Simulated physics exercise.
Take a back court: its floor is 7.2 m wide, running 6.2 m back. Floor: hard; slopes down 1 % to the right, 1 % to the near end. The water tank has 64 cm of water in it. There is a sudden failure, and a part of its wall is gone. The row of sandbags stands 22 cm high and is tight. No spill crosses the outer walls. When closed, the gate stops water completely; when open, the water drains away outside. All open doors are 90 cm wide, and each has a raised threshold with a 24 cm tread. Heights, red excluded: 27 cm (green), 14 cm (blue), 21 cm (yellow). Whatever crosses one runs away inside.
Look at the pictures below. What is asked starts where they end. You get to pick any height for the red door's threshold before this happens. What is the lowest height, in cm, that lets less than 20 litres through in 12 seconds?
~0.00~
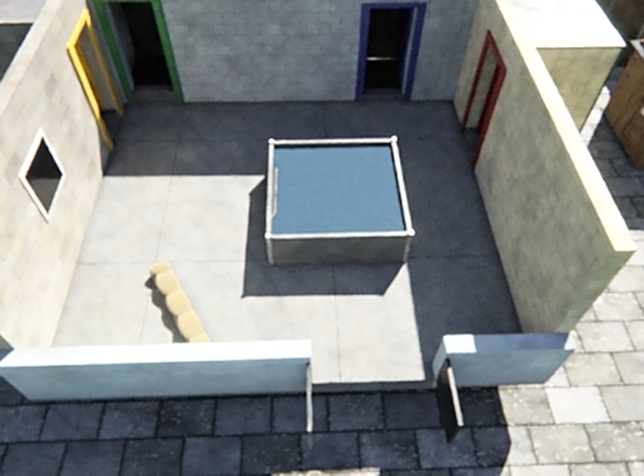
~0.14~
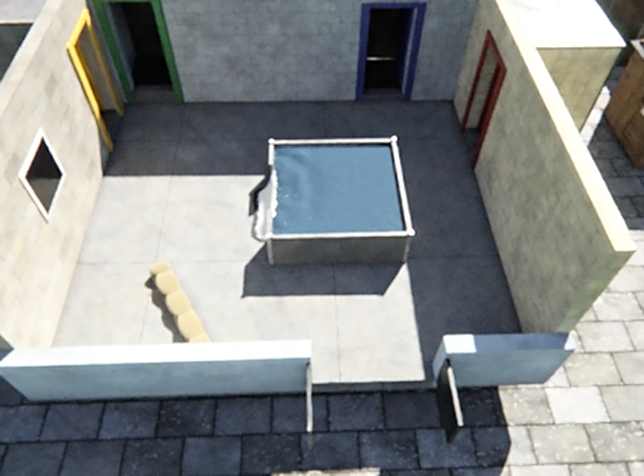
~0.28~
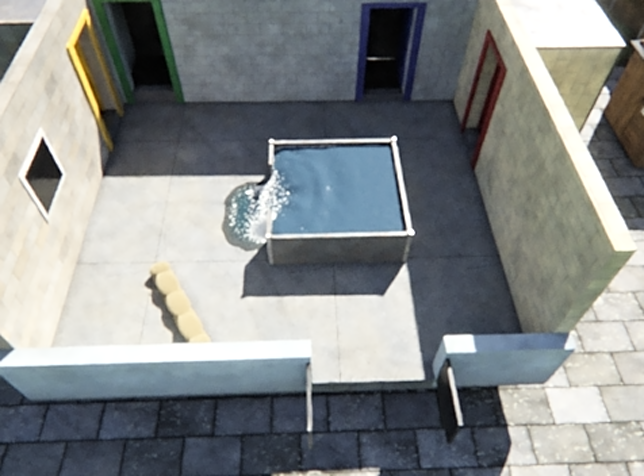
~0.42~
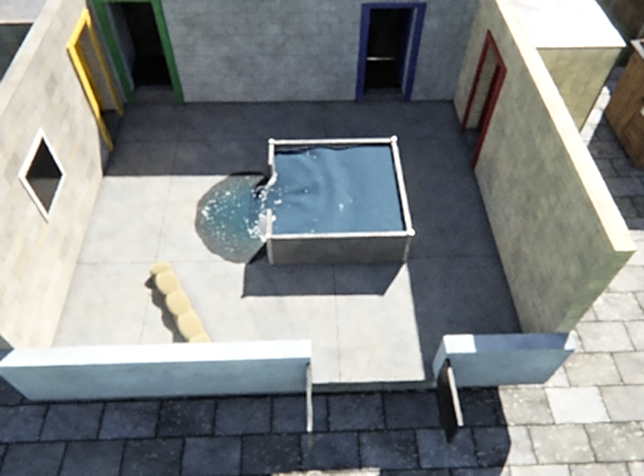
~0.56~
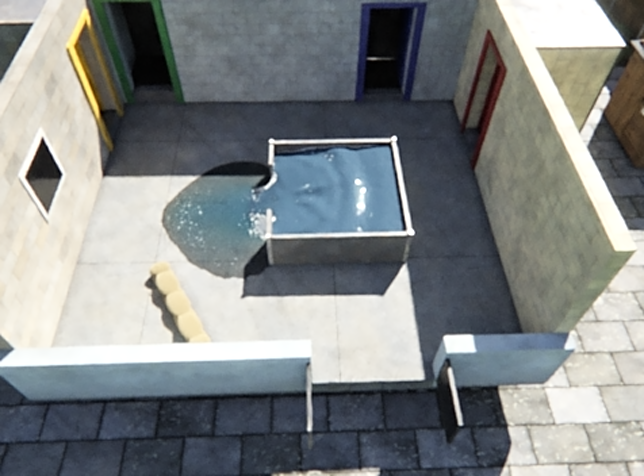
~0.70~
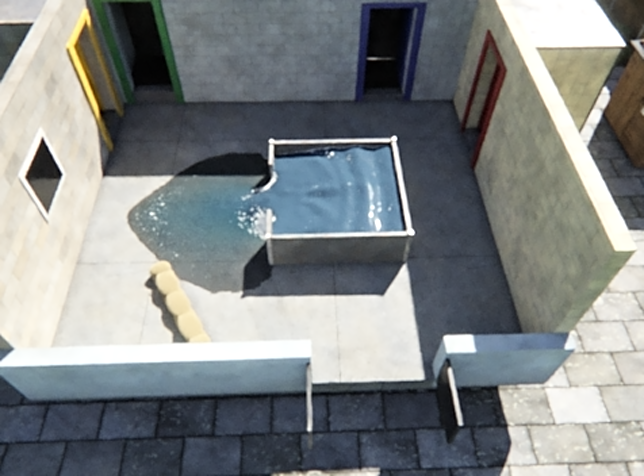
About 8.5 cm.
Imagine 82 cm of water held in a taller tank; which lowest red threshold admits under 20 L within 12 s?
The step would need to be some 12.0 cm high.
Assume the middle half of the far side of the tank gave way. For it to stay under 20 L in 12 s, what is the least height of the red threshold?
That way, roughly 11.0 cm.
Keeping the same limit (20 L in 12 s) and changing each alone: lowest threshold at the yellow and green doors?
About 11.5 cm at yellow and 17 cm at green.
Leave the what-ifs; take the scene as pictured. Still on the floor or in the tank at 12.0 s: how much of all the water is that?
I'd put it at about 96 per cent.
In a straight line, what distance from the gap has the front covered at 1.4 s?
Front distance: Approx. 3.6 m.
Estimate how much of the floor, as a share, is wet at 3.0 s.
40 %.
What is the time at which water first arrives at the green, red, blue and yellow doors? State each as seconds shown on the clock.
Arrival times - green: 2.4 s; red: 6.5 s; blue: 5.0 s; yellow: 1.8 s.
After 1.4 s water covers 25 % of the floor, deepest (34 cm) near (262, 217); it has not reached the red door.
After 3.0 s water covers 40 % of the floor, deepest (28 cm) near (123, 110); it has not reached the red door.
After 12.0 s water covers 95 % of the floor, deepest (14 cm) near (521, 361); 10 cm at the red door, 0 litres in over its 17 cm threshold.
At the red door as built, the water arrived by 6.6 s and peaked near 12 cm at 7.8 s.
Run again over the same 12 s with other heights there, 40 litres in over 7 cm, 3 litres over 10.5 cm. The limit of 20 litres is kept from about 8.5 cm up.
